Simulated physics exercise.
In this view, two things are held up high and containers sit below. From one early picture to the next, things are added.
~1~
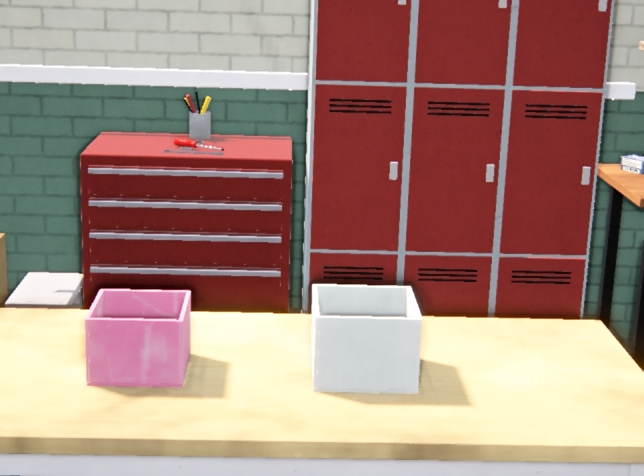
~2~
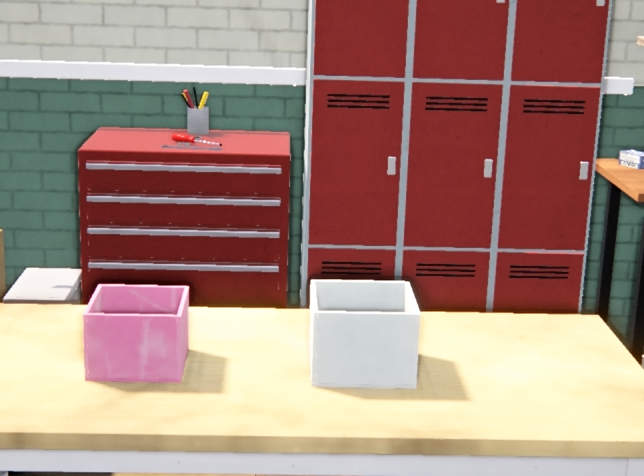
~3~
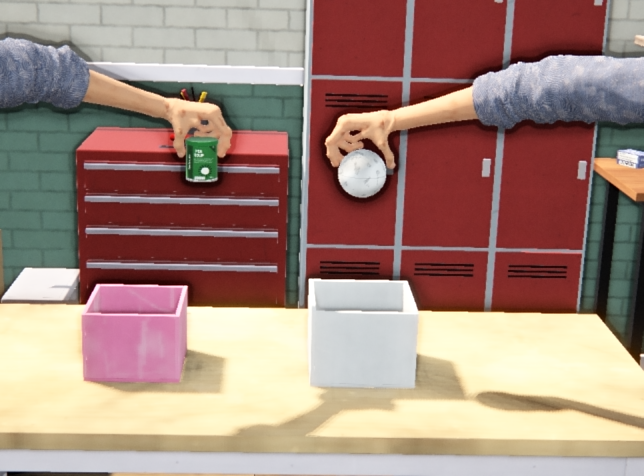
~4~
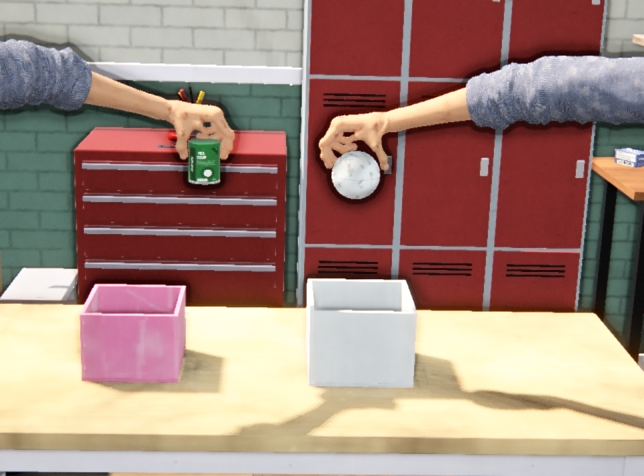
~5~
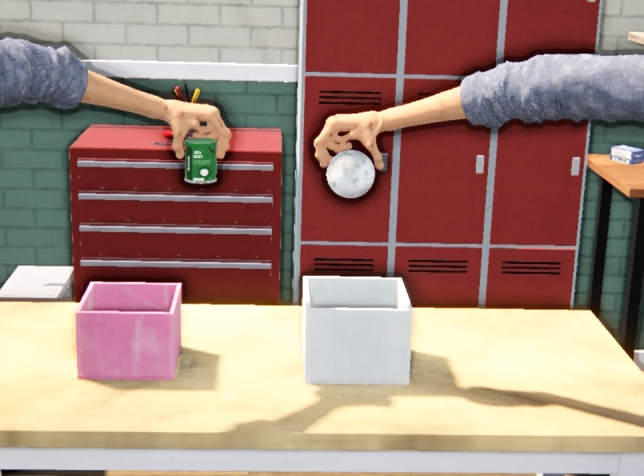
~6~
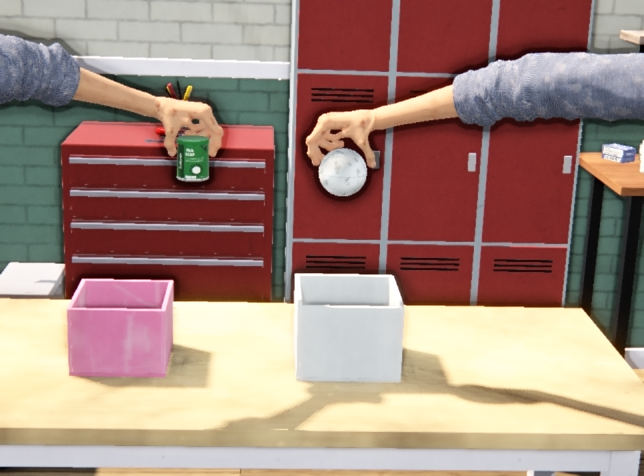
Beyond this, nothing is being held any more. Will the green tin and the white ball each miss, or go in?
In the end the green tin misses, the white ball goes in.
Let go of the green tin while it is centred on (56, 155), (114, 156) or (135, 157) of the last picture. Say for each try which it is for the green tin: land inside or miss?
The first try it goes wide; the second it gets in; the third it gets in.
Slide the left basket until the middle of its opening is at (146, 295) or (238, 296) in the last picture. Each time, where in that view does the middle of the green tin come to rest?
Resting pixels, in order: About (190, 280), about (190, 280).
Then, 0.18 s after the last picture, green tin moved about its own width near (193, 204); white ball moved about its own width near (341, 218).
Then, 0.26 s after the last picture, green tin falling near (193, 270); white ball falling near (338, 282).
At rest, the green tin misses, near (192, 342); the white ball lands inside, near (336, 337).
